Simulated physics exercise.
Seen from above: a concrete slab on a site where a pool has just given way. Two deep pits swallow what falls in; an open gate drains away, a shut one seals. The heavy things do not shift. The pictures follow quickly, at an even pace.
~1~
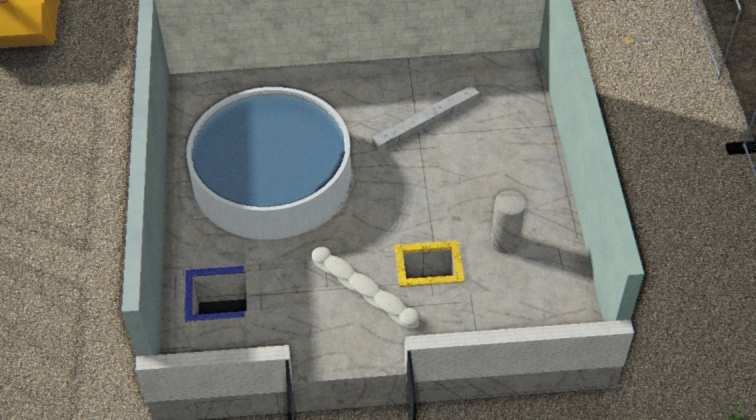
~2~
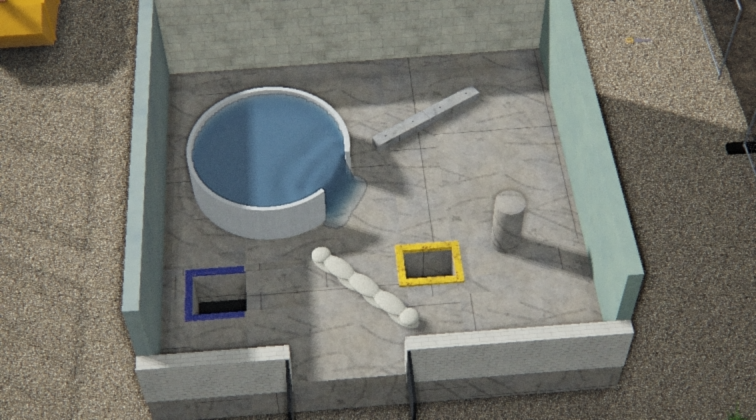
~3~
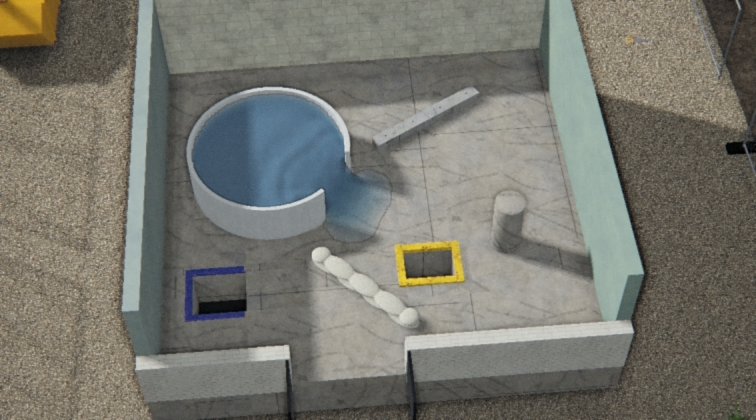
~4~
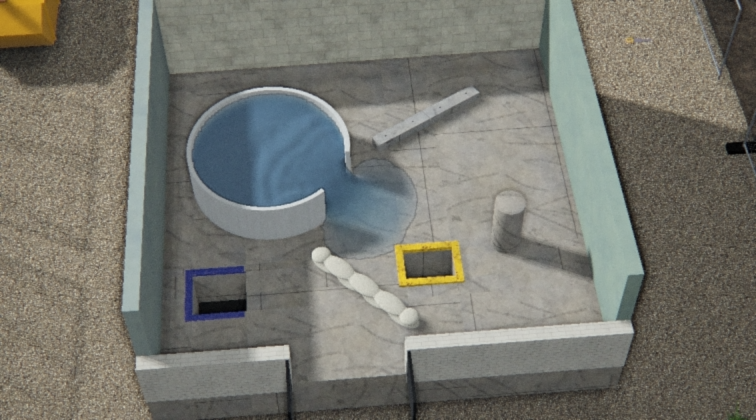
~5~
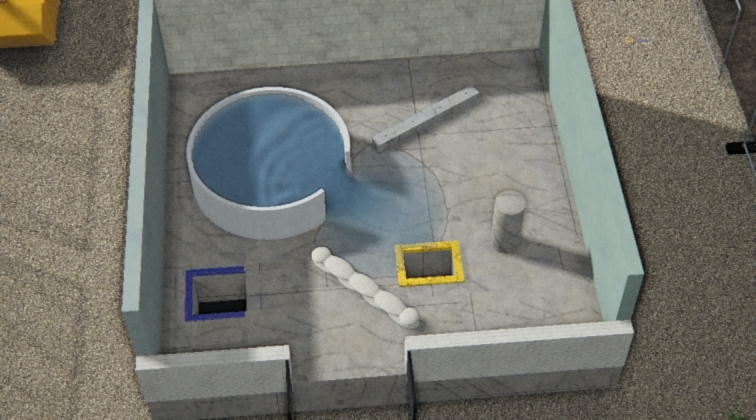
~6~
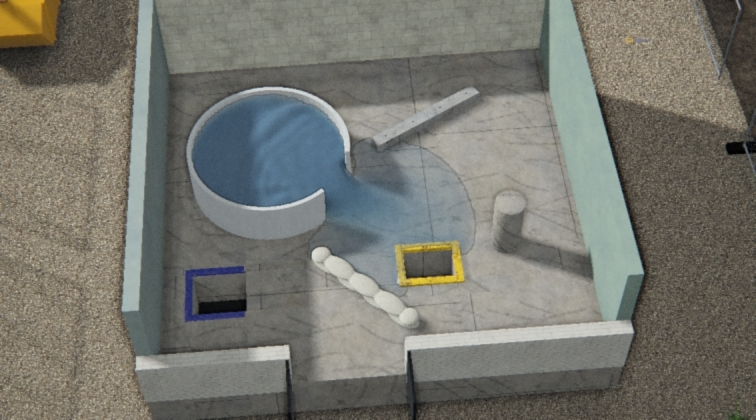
Water pours from a gap in the round pool and spreads rightward across the concrete.
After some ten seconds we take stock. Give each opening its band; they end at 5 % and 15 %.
In the end: The gate takes under 5 %; the blue pit takes under 5 %; the yellow pit takes over 15 %.
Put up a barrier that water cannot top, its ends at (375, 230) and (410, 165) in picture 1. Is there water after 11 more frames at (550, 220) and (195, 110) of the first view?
One after the other: Clear, not flooded.
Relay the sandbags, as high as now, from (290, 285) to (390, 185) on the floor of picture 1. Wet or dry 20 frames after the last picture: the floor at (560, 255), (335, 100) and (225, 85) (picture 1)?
In that order: Wet, awash, no water.
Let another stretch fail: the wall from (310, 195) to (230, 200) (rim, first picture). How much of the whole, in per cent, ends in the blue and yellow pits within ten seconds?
In per cent: Blue 35, yellow 2.
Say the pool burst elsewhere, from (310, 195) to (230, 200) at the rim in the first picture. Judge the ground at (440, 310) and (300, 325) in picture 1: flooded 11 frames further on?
In that order: Under water, awash.
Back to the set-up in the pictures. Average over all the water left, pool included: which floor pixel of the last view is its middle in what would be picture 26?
I would point to (356, 199).
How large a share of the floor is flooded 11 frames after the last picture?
About 40 per cent.
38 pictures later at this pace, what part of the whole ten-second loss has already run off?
Roughly 60 per cent.
A moment on, water covers 25 % of the floor; the gate 0 %, the blue pit 0 %, the yellow pit 3 %.
Next, water covers 40 % of the floor; the gate 0 %, the blue pit 0 %, the yellow pit 6 %.
Then, water covers 45 % of the floor; the gate 0 %, the blue pit 0 %, the yellow pit 10 %.
Later, water covers 65 % of the floor; the gate 0 %, the blue pit 0 %, the yellow pit 16 %.
In the end, water covers 90 % of the floor; the gate 2 %, the blue pit 2 %, the yellow pit 23 %.
